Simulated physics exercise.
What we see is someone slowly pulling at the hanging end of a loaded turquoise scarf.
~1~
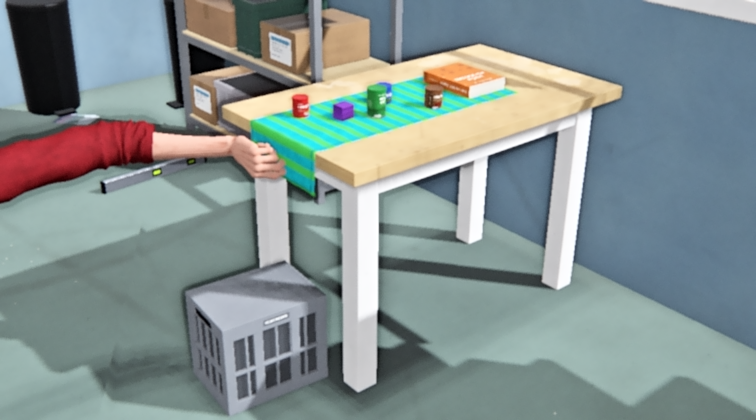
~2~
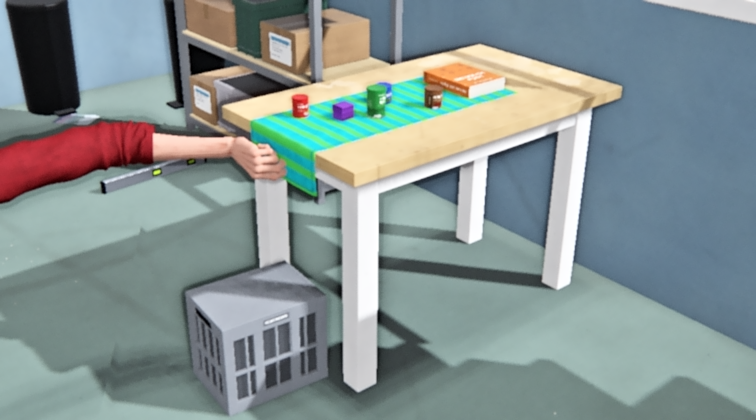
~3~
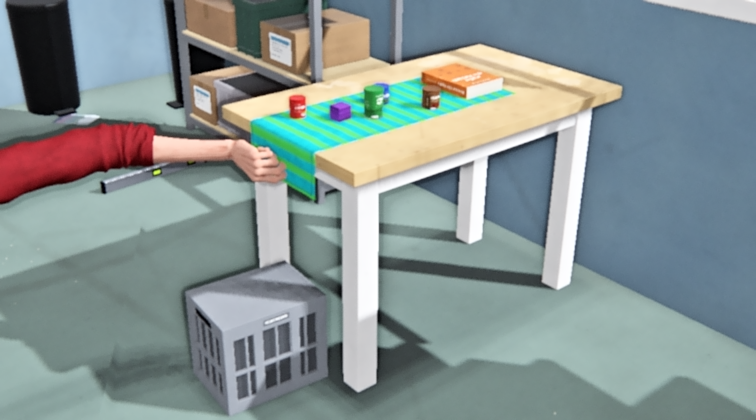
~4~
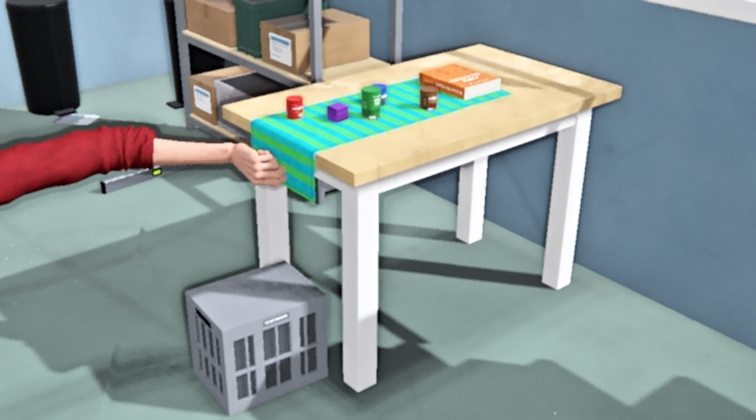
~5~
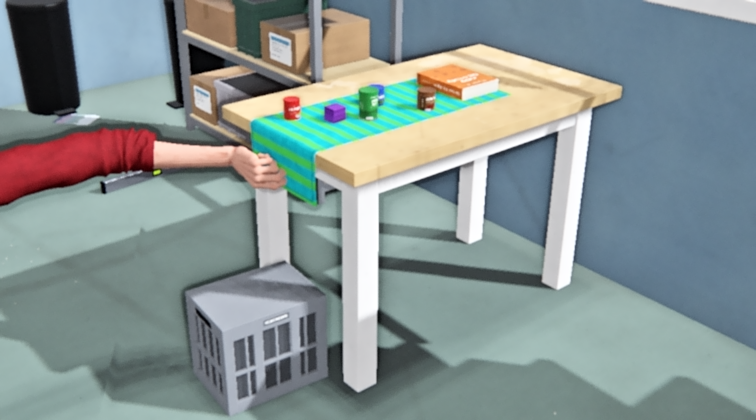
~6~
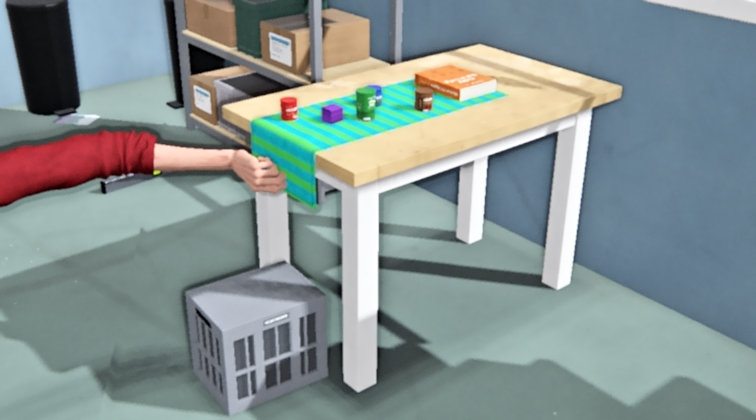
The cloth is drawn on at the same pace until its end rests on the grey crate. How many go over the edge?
Over the edge go three.
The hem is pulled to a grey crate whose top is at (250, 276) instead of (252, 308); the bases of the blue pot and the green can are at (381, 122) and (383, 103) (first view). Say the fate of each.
The blue pot remains up, the green can does not fall.
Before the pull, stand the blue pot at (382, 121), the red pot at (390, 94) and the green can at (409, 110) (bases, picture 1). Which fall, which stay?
The blue pot comes down, the red pot does not fall, the green can keeps its place on top.
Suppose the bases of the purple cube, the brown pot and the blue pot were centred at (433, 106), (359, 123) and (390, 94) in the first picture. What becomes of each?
The purple cube holds on; the brown pot comes down; the blue pot survives.
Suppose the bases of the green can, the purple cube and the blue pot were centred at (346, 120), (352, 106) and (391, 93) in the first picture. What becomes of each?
The green can drops off, the purple cube drops off, the blue pot holds on.
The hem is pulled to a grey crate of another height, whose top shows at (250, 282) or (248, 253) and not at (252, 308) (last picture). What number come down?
In that case 2 and 1.
Early on, hem near (284, 244); red pot gone.
Midway, hem on the crate; red pot, purple cube and green can gone.
Finally, hem on the crate; red pot, purple cube and green can gone. The workbench loses three.
